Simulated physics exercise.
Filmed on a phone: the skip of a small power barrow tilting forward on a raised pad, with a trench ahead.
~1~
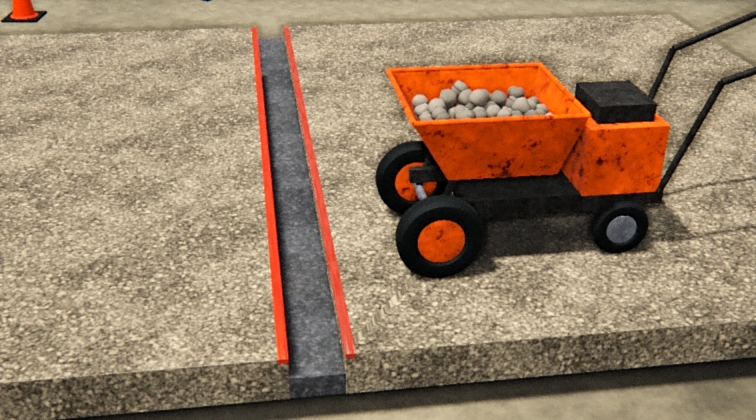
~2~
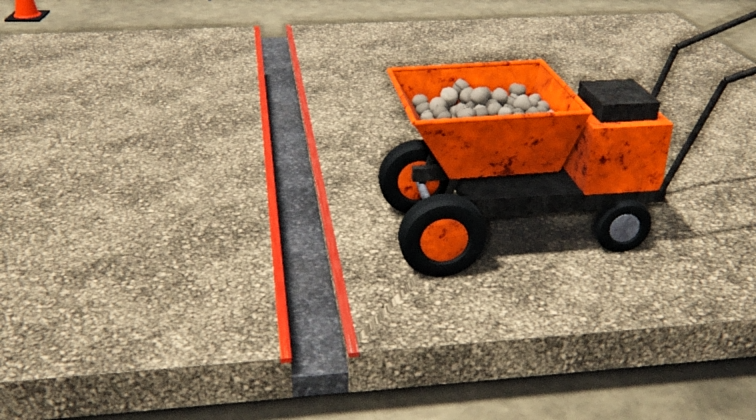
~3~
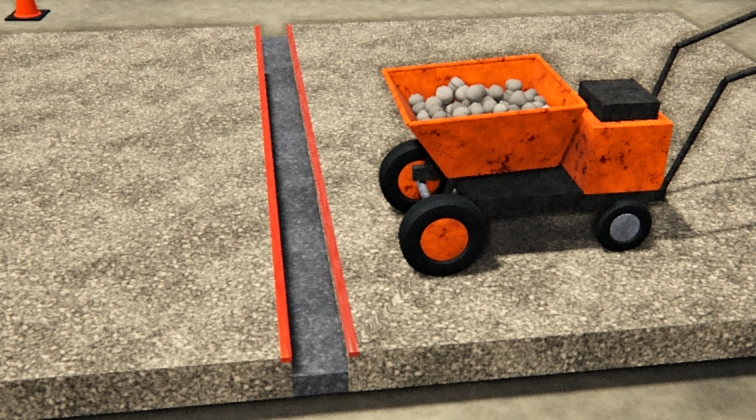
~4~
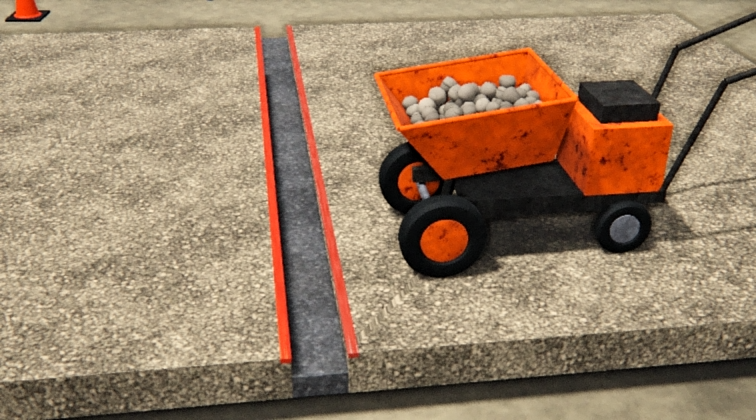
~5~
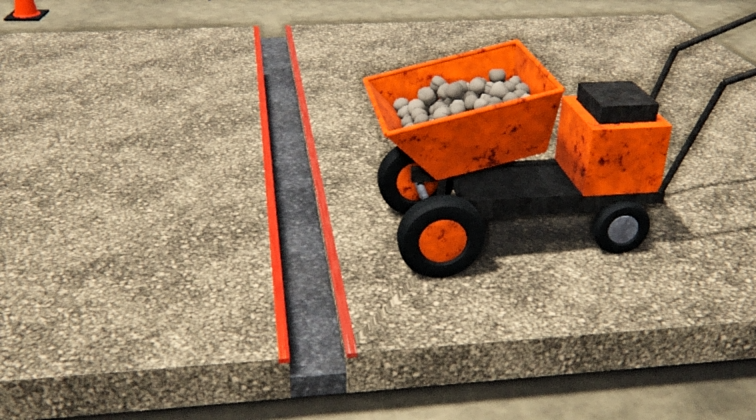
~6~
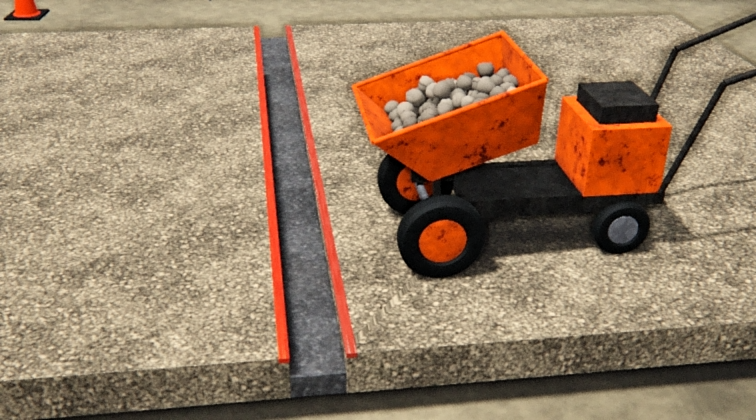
On a raised gravelly pad with a red-edged trench across it, a small orange power barrow stood still while its skip, loaded with rounded grey stones, tilted gradually forward to the left.
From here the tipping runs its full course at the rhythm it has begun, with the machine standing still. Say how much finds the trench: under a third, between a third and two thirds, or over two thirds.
In the trench: From one third to two thirds.
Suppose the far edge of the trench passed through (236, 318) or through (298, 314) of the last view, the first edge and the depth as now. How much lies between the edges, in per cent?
Near 90 % and 20 %.
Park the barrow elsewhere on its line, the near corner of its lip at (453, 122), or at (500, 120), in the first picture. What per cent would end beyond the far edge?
First some 20, then 0 per cent.
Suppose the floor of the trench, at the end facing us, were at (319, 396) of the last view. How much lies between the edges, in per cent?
Close to 50 per cent.
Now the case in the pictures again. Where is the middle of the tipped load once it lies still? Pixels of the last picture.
At about (273, 244).
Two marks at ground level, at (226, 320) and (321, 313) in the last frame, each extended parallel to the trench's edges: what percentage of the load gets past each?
Near 20 % and 90 %.
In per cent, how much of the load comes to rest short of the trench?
Roughly 0 in a hundred.
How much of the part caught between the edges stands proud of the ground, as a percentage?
Close to 35 per cent.
Soon, skip tipped steeply; all in the skip.
A while on, skip tipped right over; most in the skip; a small part in or heaped over the trench; a small part beyond it; a stray few falling.
Towards the end, skip tipped right over; a small part in the skip; about a third in or heaped over the trench; about half beyond it.
Finally, skip tipped right over; a stray few in the skip; about half in or heaped over the trench; about half beyond it.
